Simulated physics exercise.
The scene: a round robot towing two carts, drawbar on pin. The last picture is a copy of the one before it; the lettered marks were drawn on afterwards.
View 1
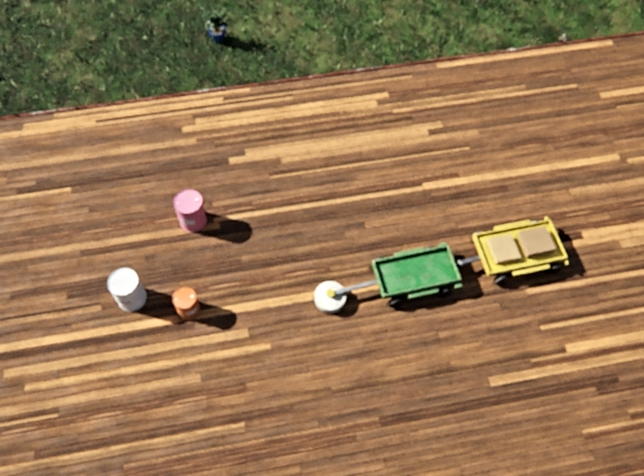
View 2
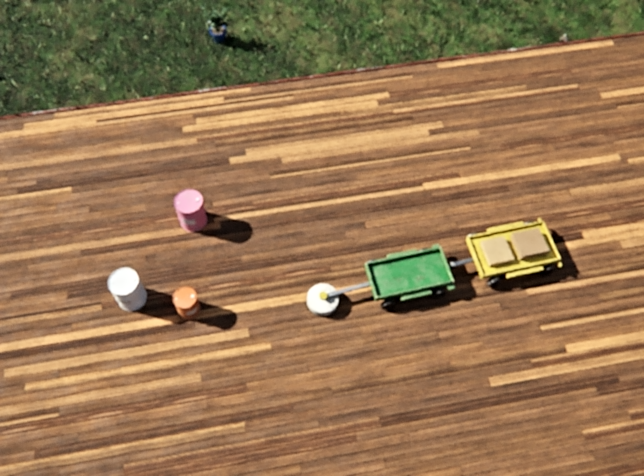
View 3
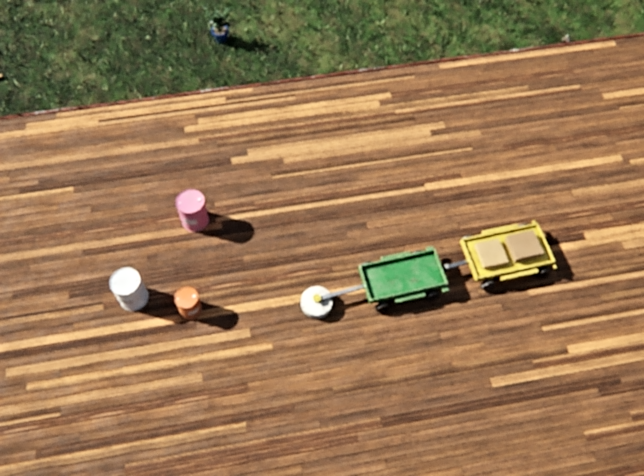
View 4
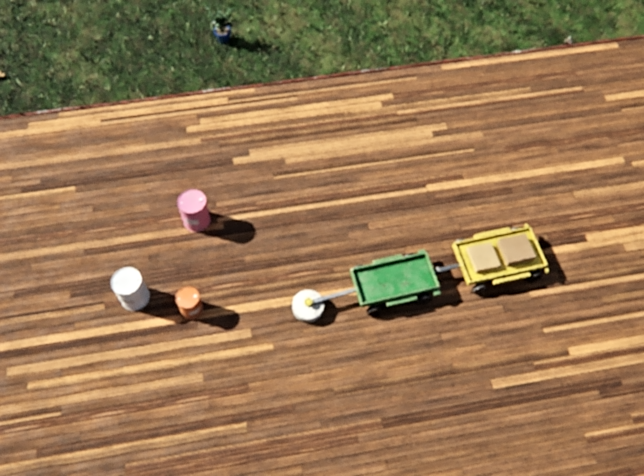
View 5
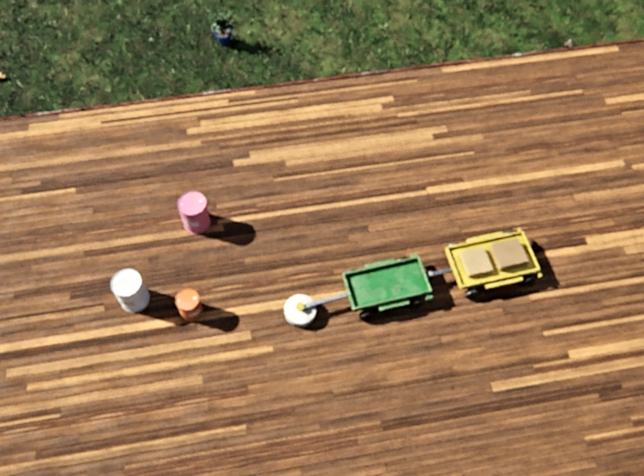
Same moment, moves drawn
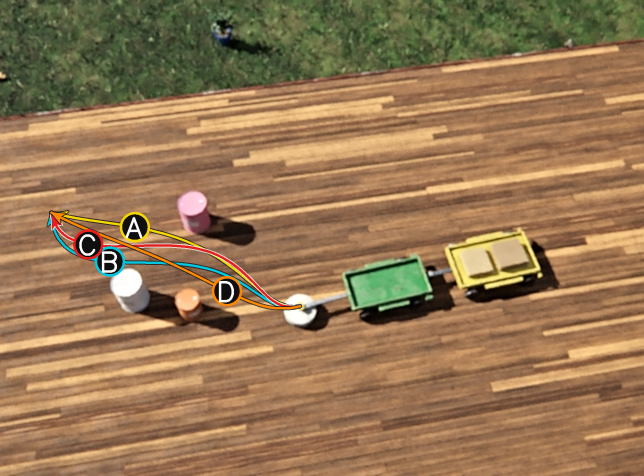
To begin with, a small round white robot sits right of a white drum, a pink drum and an orange keg on a wooden deck beside grass, with a green cart and a yellow cart hitched behind it. The robot then tows both carts slowly leftward and slightly downward, narrowing the gap to the keg.
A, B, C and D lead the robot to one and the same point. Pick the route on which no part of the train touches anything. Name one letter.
It should follow C.
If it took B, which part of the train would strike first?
It is the green cart.
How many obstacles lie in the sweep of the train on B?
Two.
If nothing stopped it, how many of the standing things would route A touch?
In all, one.
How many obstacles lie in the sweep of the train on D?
It touches one.
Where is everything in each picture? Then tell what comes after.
In the first picture, green cart (416, 272); yellow cart (520, 247); white drum (132, 298).
In the second picture, robot (323, 299); green cart (409, 274); yellow cart (513, 249); white drum (133, 298).
In the third picture, robot (317, 301); green cart (403, 276); yellow cart (507, 252); orange keg (191, 309).
In the fourth picture, robot (308, 305); green cart (394, 279); yellow cart (500, 255); pink drum (197, 221).
In the fifth picture, robot (300, 310); green cart (387, 284); yellow cart (492, 260); white drum (135, 299); pink drum (197, 222); orange keg (192, 311).
On the copy, A from (300, 306) via (187, 242) to (55, 213); B from (300, 306) via (162, 263) to (51, 212); C from (300, 306) via (174, 246) to (52, 215); D from (300, 306) via (172, 264) to (51, 212).
On C. First, robot (219, 259), last cart (410, 279).
Then, robot (119, 250), last cart (311, 278).
Finally, robot (54, 217), last cart (229, 264); nothing has been touched.
By contrast, A meets the pink drum; B meets the white drum and orange keg; D meets the orange keg.
